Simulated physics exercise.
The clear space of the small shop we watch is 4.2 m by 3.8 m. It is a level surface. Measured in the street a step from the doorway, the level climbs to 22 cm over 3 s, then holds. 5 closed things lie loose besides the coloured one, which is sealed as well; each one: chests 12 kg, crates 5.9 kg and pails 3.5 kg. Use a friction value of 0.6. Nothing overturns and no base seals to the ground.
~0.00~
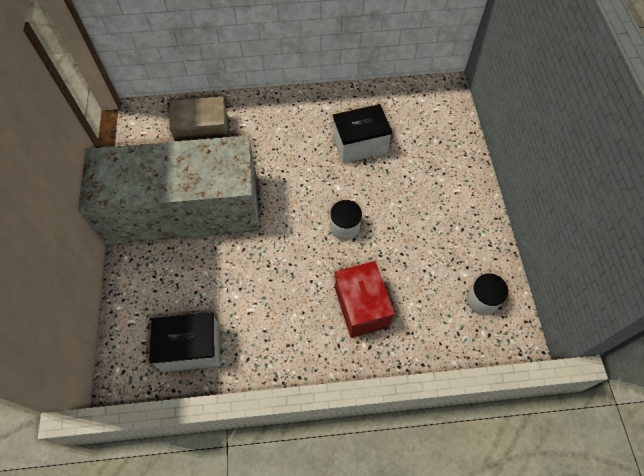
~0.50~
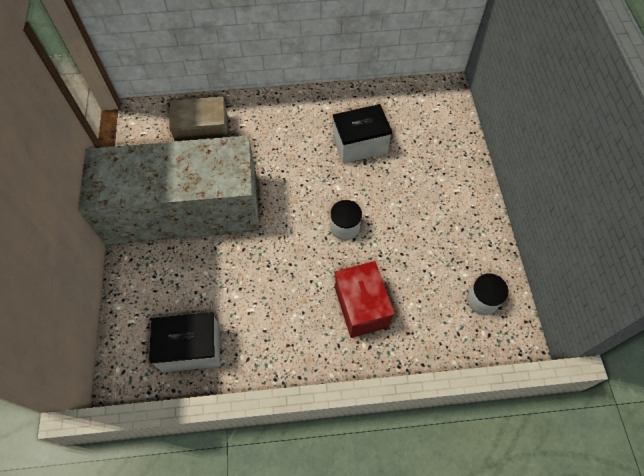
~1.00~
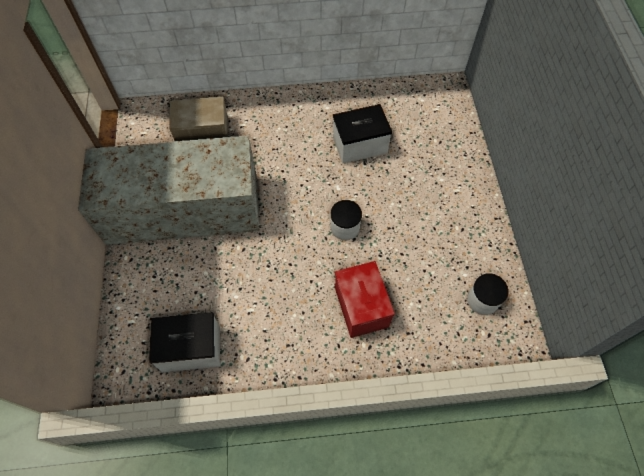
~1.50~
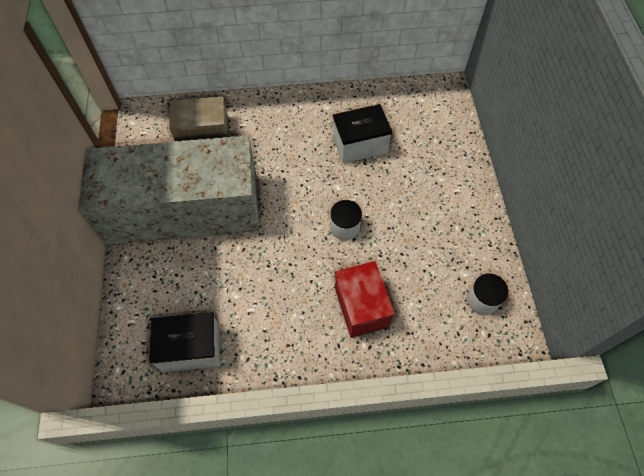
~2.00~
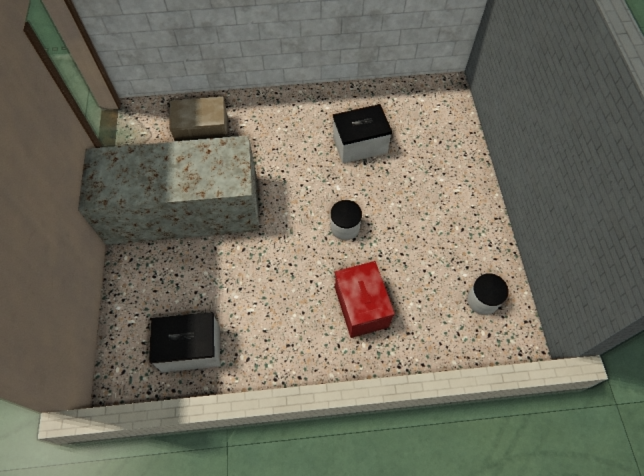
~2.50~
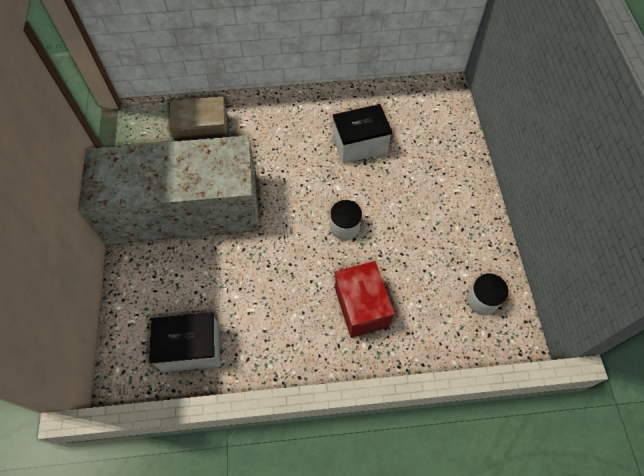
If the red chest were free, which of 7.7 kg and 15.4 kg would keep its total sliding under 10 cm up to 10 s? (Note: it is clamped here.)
Neither mass is enough.
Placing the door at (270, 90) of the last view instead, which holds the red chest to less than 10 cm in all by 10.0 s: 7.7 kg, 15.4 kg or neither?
In that case both options fail.
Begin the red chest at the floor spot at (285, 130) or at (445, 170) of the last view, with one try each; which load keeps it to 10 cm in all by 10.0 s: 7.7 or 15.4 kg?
In that order: No load works; no load works.
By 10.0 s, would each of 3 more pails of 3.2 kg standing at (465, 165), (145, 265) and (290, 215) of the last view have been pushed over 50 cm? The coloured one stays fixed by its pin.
Listed in order, they go over the bar, beneath the bar, beneath the bar.
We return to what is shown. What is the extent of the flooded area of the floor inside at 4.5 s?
About 5.5 m2 is covered.
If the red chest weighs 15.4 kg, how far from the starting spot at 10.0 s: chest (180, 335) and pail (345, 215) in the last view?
5 cm and 0 cm respectively.
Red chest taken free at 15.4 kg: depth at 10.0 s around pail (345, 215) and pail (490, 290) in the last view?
Some 3 cm at the first, some 5 cm at the second.
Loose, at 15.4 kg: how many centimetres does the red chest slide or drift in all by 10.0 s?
I'd say close to 40 cm in total.
After 3.5 s the red chest would be 0 cm from its start with 7.7 kg and 0 cm from its start with 15.4 kg; 0 cm of water round it then.
After 4.5 s the red chest would be 0 cm from its start with 7.7 kg and 0 cm from its start with 15.4 kg; 0 cm of water round it then.
After 7.0 s the red chest would be 0 cm from its start with 7.7 kg and 0 cm from its start with 15.4 kg; 0 cm of water round it then.
After 10.0 s the red chest would be 61 cm from its start with 7.7 kg and 38 cm from its start with 15.4 kg; 5 cm of water round it then.
